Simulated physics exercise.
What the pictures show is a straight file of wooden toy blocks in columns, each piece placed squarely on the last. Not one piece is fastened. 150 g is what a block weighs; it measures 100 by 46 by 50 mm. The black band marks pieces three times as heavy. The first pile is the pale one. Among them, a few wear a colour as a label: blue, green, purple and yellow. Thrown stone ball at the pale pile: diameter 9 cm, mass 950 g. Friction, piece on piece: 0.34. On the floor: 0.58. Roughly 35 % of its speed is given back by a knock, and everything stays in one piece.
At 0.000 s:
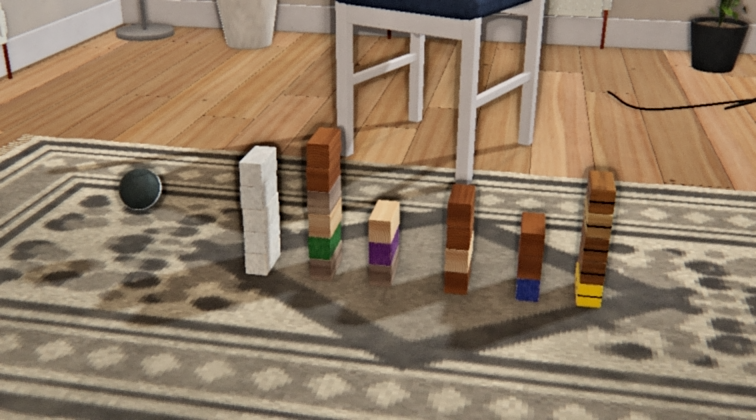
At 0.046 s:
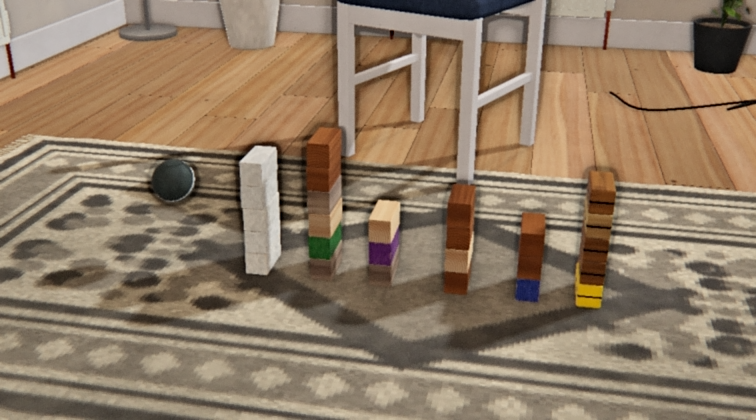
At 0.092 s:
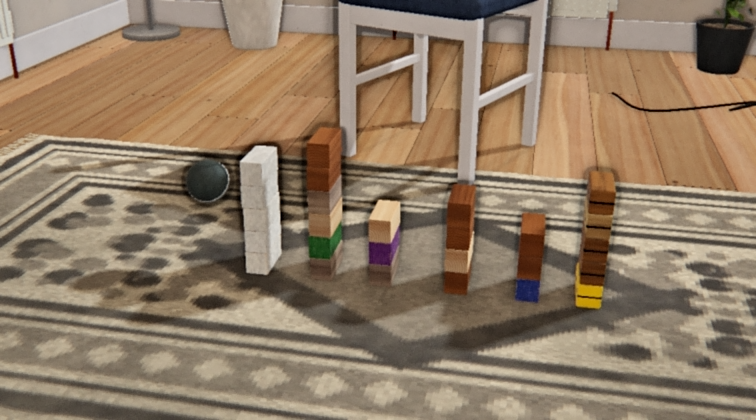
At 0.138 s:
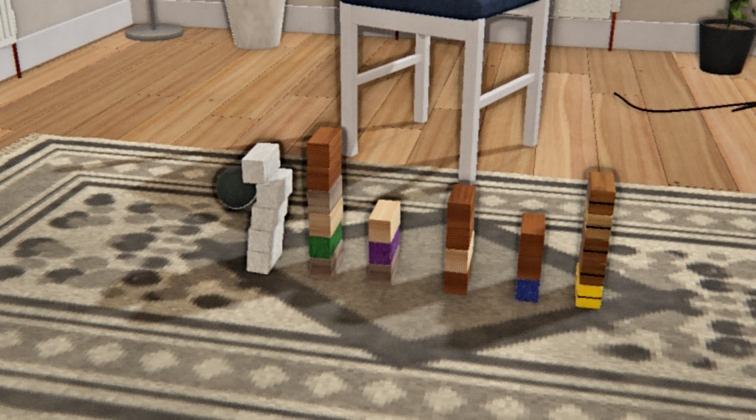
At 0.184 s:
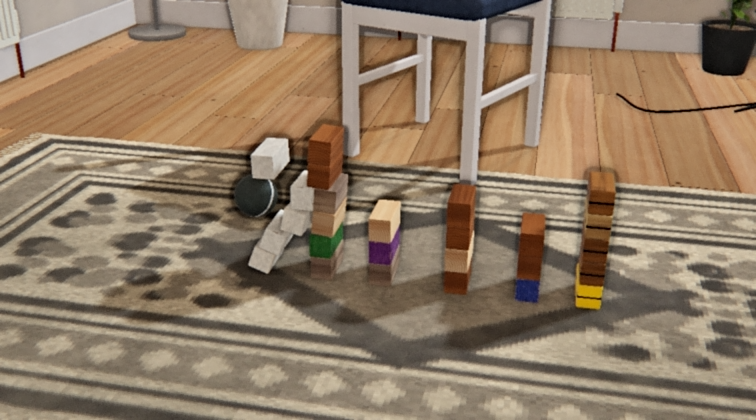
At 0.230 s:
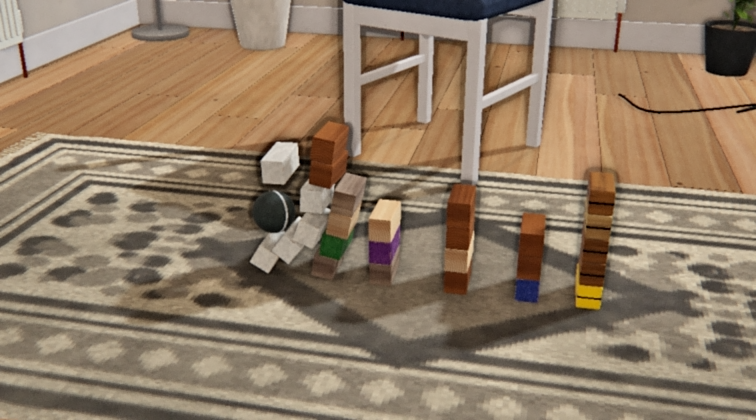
Dark ball moving right across a patterned rug, striking a white block column and scattering its pieces against the brown-topped column beside it.
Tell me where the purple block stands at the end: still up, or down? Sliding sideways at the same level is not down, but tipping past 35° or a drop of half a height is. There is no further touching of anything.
At the end the purple block is down.
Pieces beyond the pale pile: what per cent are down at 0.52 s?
By that time it is 35 percent.
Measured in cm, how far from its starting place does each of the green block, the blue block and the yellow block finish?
Green 10, blue 0, yellow 0.
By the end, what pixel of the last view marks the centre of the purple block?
You'll find it around (431, 267) in the final frame.
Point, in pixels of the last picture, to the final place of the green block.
It settles close to (368, 262) in the last view.
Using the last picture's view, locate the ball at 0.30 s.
It should be about (301, 227) in pixels.
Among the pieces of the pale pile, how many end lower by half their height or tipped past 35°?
Exactly 5 of the pale pieces.
After 0.30 s, 4 of the pale pile down; 2 of the 21 other blocks down; purple block unmoved; green block leaning 26°.
After 0.52 s, 5 of the pale pile down; 7 of the 21 other blocks down; purple block leaning 58°, 38 mm lower; green block leaning 17°, 44 mm lower.
After 0.86 s, 5 of the pale pile down; 10 of the 21 other blocks down; purple block on its side; blue block shifted 7 mm.
At rest (2.1 s), 5 of the pale pile down; 12 of the 21 other blocks down; purple block on its side; blue block shifted 6 mm; green block 50 mm lower. As the last picture would show them, middles, purple block near (431, 267), blue block near (531, 280).
